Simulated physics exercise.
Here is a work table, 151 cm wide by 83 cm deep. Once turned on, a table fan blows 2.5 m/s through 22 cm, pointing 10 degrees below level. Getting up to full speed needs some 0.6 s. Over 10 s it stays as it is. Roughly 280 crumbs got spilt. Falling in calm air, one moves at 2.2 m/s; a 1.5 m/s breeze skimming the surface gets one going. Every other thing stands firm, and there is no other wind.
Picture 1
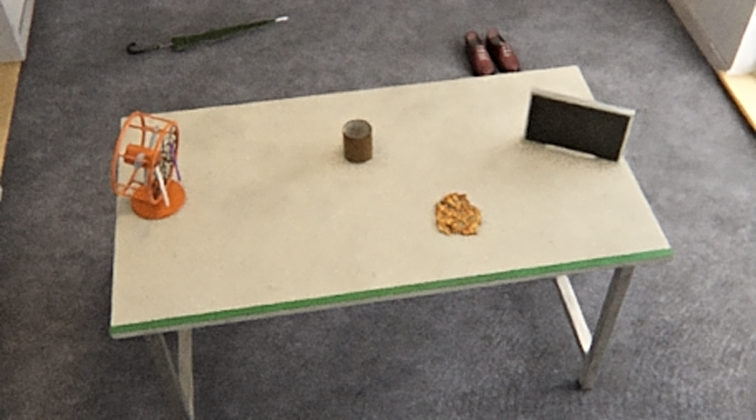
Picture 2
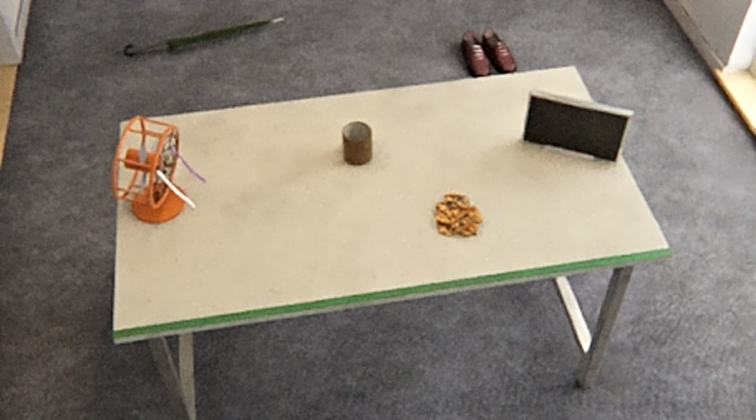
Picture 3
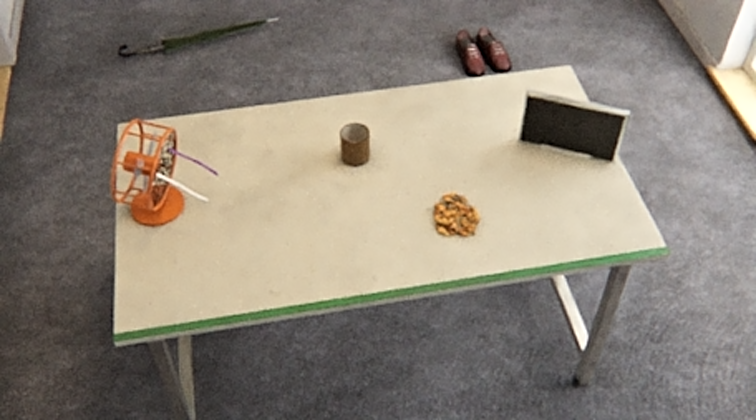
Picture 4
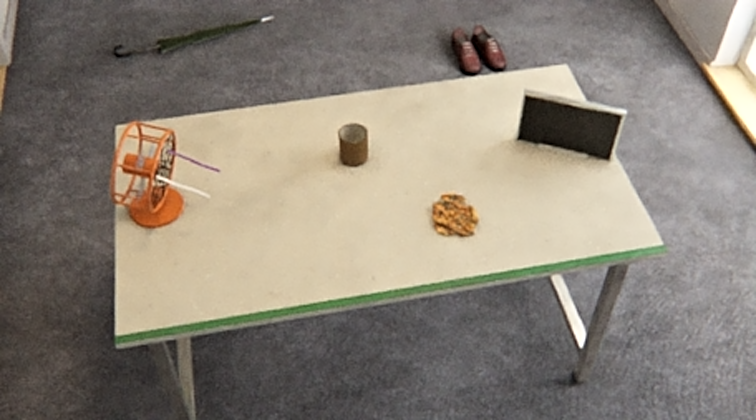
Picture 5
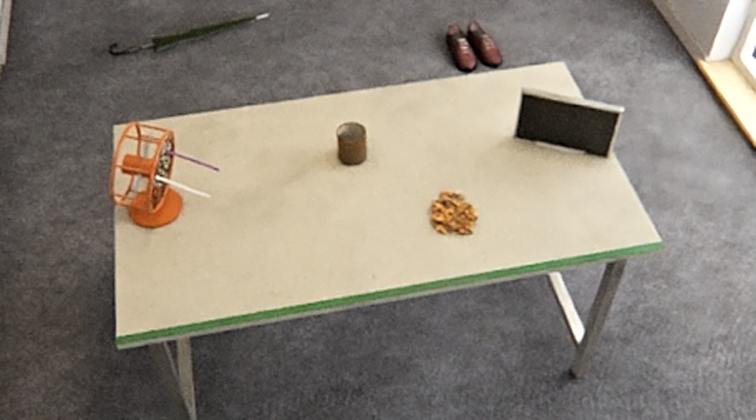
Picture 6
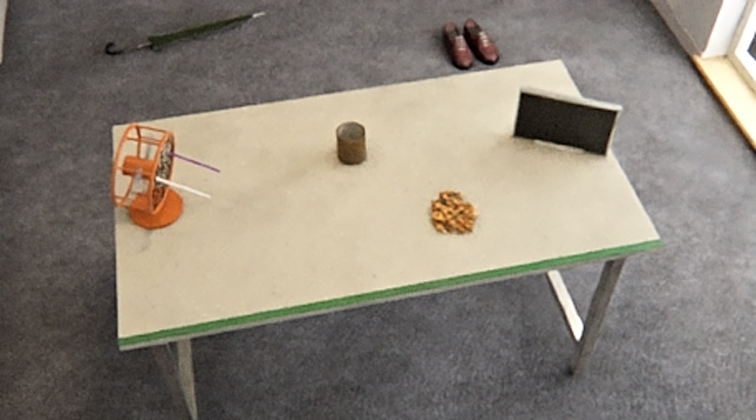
A pale work table with a green edge held a mug, a laptop and a small heap of crumbs that stayed still, while ribbons on the orange fan at left lifted and streamed out rightward.
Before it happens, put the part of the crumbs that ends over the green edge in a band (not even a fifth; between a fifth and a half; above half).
Odds are the part over that edge will stay short of twenty percent.
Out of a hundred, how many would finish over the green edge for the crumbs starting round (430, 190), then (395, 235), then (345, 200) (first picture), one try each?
Taking the three spots in order, you'd get around 0 percent, 70 percent and 2 percent.
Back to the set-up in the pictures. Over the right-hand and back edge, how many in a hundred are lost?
90 % right-hand and 0 % back.
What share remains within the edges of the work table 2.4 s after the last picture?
I'd estimate about 0 per cent.
Then, 1.2 s after the last picture, 44 % are on the move or not yet settled, 9 % are over the green edge.
Then, 2.4 s after the last picture, 0 % are on the move or not yet settled, 9 % are over the green edge.
Then, 4.7 s after the last picture, 0 % are on the move or not yet settled, 9 % are over the green edge.
Then, 9.2 s after the last picture, at the end, 9 % are over the green edge.
